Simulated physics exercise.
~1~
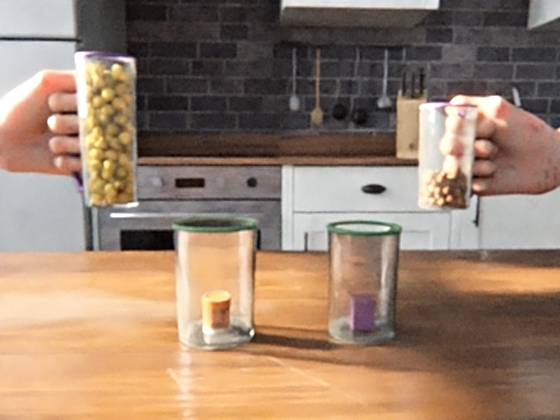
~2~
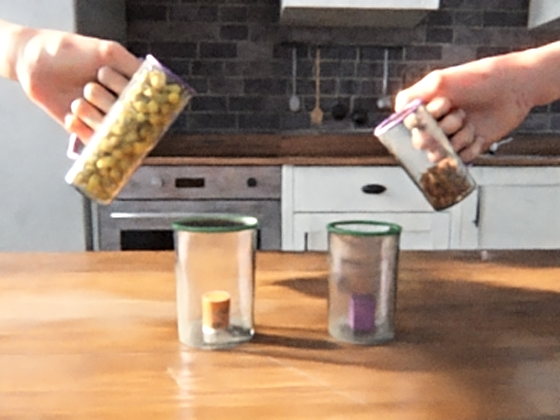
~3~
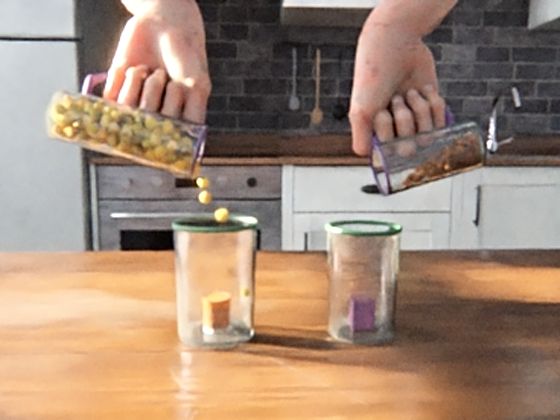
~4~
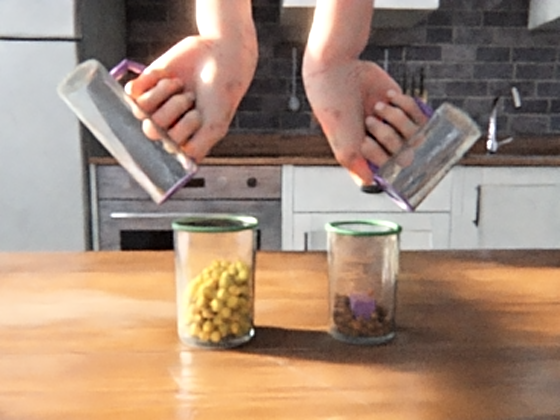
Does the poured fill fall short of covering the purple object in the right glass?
Yes, the brown pieces gather low around the purple object, and it still shows above them.
